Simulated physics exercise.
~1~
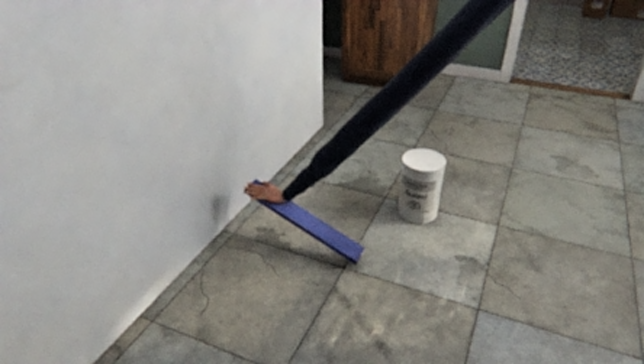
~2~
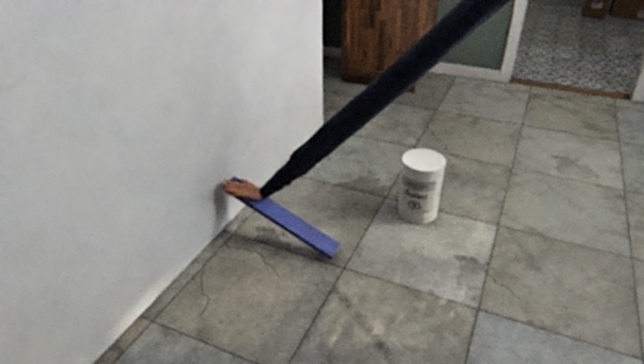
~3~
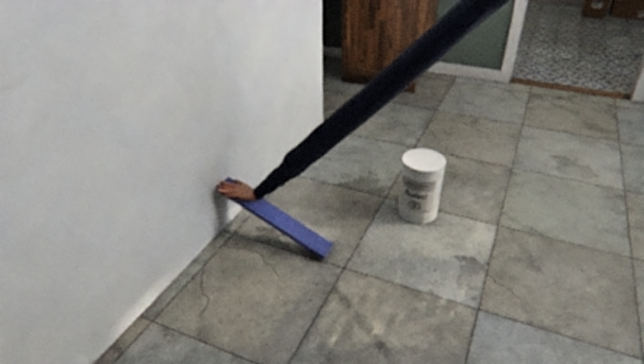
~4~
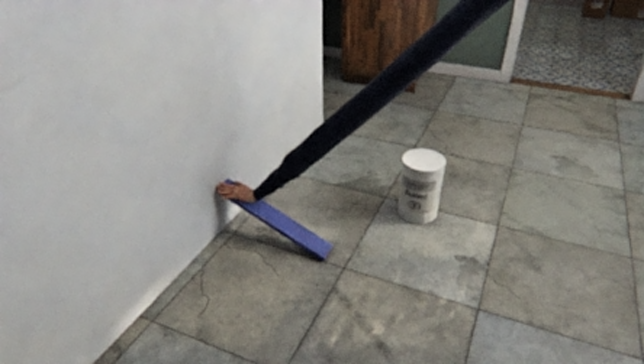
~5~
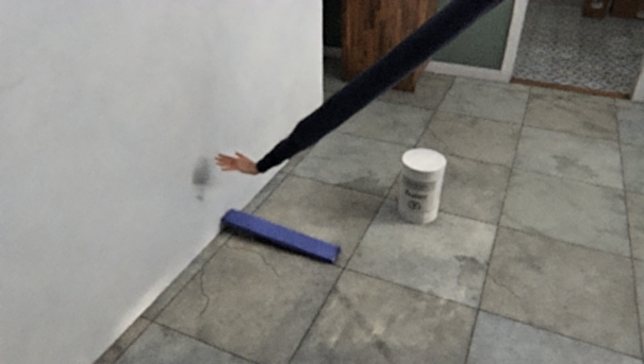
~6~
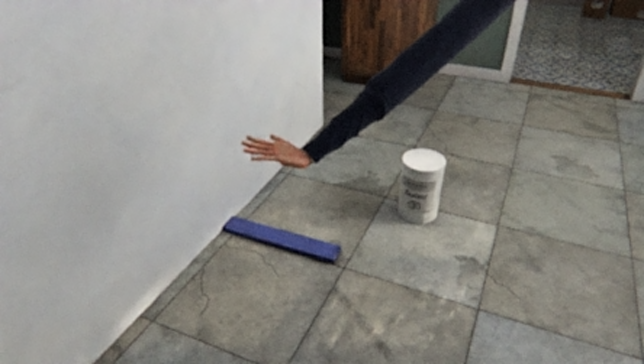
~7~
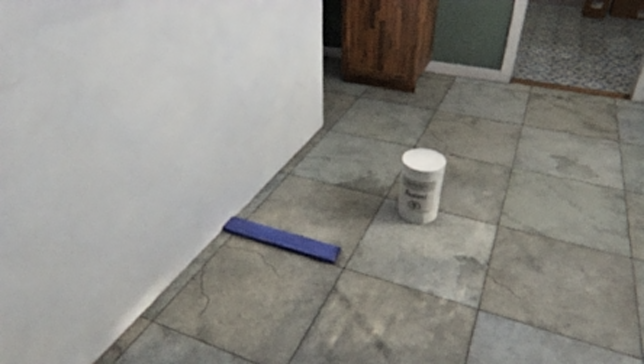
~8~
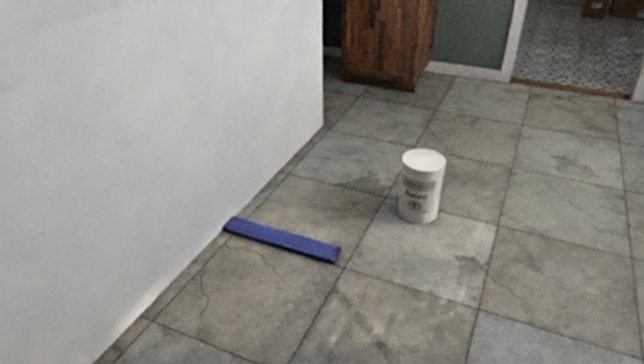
The video shows a hand leaning a blue plank against a bare white wall on a tiled floor, near a white pail, then letting go. The plank slips down to lie flat on the floor as the arm withdraws, and the pail stays in place.
